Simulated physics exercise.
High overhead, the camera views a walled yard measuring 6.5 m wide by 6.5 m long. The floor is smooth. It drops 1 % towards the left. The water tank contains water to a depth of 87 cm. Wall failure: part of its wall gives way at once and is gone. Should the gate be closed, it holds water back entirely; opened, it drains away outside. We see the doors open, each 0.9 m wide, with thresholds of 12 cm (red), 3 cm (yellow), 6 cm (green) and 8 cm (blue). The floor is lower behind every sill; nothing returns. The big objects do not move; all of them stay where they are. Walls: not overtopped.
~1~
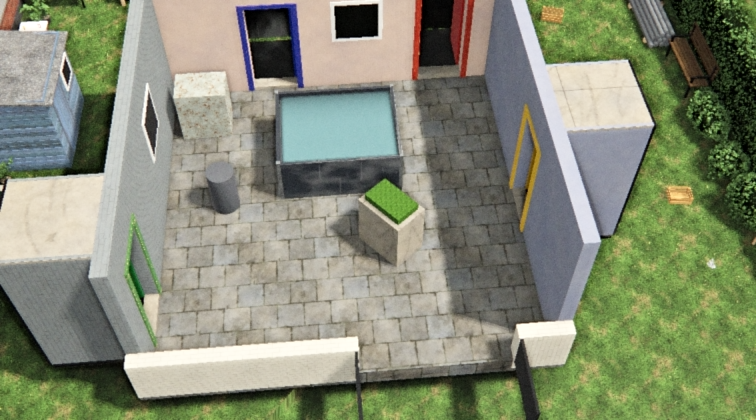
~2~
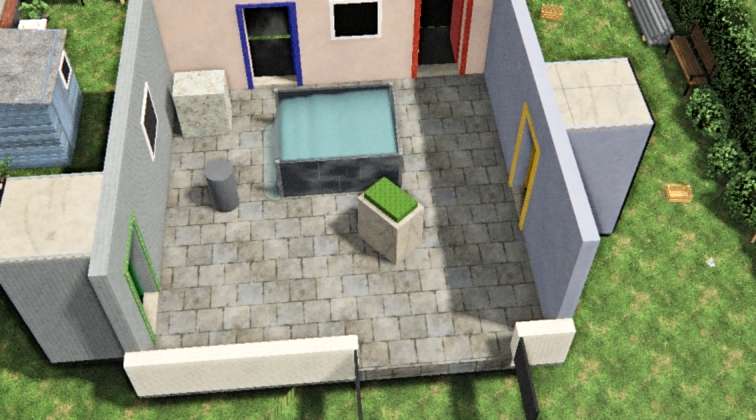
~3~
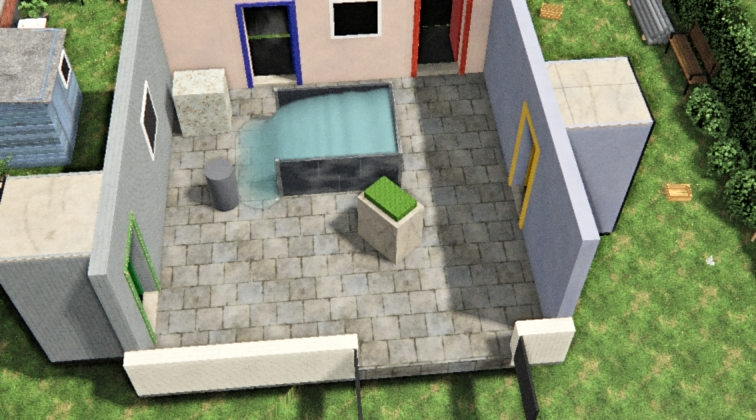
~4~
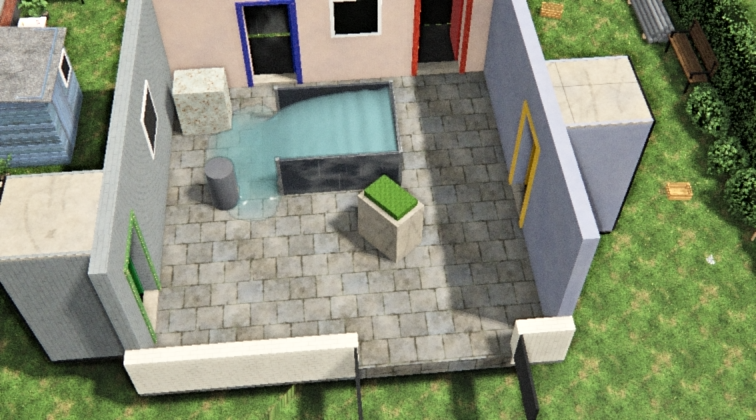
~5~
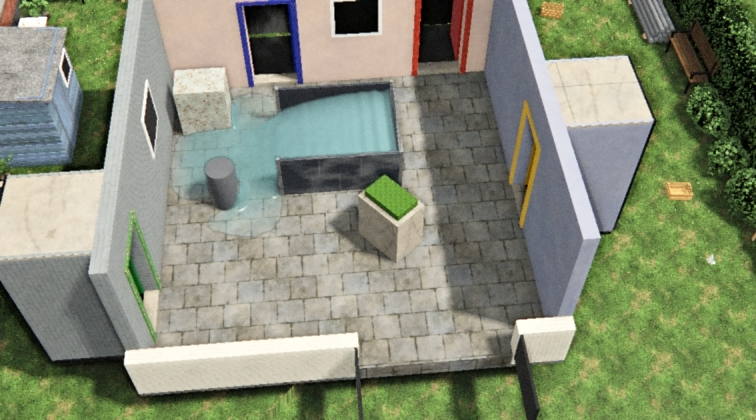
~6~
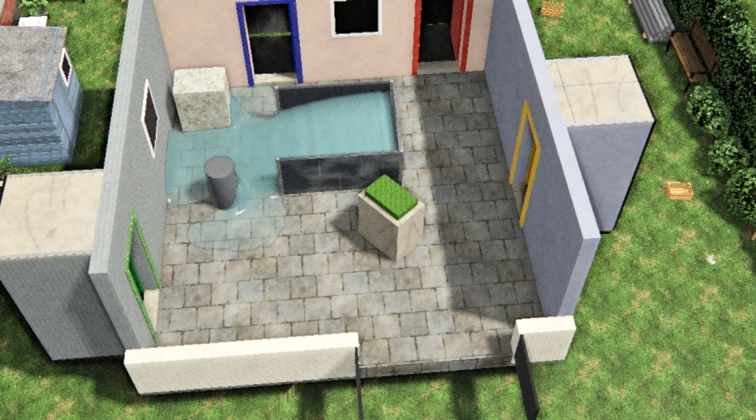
Water pouring from the left side of a dark tank, spreading across a paved yard around a grey cylinder and pale block.
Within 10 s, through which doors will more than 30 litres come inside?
My prediction: At the red door the inflow will remain within the limit. At the yellow door the inflow will break the limit. At the green door the inflow will break the limit. At the blue door the inflow will break the limit.
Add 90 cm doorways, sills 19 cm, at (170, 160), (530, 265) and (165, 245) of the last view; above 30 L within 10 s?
Per doorway, in order: Sufficient / insufficient / insufficient.
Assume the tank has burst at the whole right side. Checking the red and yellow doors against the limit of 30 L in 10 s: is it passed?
Outcome at red: Exceeded; outcome at yellow: Exceeded.
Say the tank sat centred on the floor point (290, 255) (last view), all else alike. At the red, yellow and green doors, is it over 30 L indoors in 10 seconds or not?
So the red door keeps within it, the yellow door tops the limit and the green door tops the limit.
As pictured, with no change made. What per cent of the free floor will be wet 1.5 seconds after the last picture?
Covered: Roughly 40 %.
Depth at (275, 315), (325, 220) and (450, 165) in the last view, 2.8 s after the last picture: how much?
Spot by spot: Some 8, 0, then 0 cm.
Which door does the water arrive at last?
That would be the yellow door, last of all.
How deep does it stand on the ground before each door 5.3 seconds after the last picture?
Depths in centimetres - red: 12, yellow: 10, green: 15, blue: 12.
Then, 0.7 s after the last picture water covers 25 % of the floor and is deepest (70 cm) near (191, 139); red door not reached, yellow door not reached, green door 5 cm at the sill, 0 L in, blue door 13 cm at the sill, 3 L in.
Then, 1.5 s after the last picture water covers 40 % of the floor and is deepest (57 cm) near (177, 95); red door not reached, yellow door not reached, green door 6 cm at the sill, 3 L in, blue door 15 cm at the sill, 19 L in.
Then, 2.8 s after the last picture water covers 50 % of the floor and is deepest (34 cm) near (210, 367); red door 3 cm at the sill, 0 L in, yellow door not reached, green door 8 cm at the sill, 6 L in, blue door 17 cm at the sill, 64 L in.
Then, 5.3 s after the last picture water covers 90 % of the floor and is deepest (16 cm) near (159, 304); red door 12 cm at the sill, 2 L in, yellow door 10 cm at the sill, 3 L in, green door 15 cm at the sill, 88 L in, blue door 12 cm at the sill, 119 L in.
Then, 9.3 s after the last picture water covers 100 % of the floor and is deepest (12 cm) near (168, 197); red door 7 cm at the sill, 5 L in, yellow door 7 cm at the sill, 71 L in, green door 9 cm at the sill, 149 L in, blue door 6 cm at the sill, 126 L in.
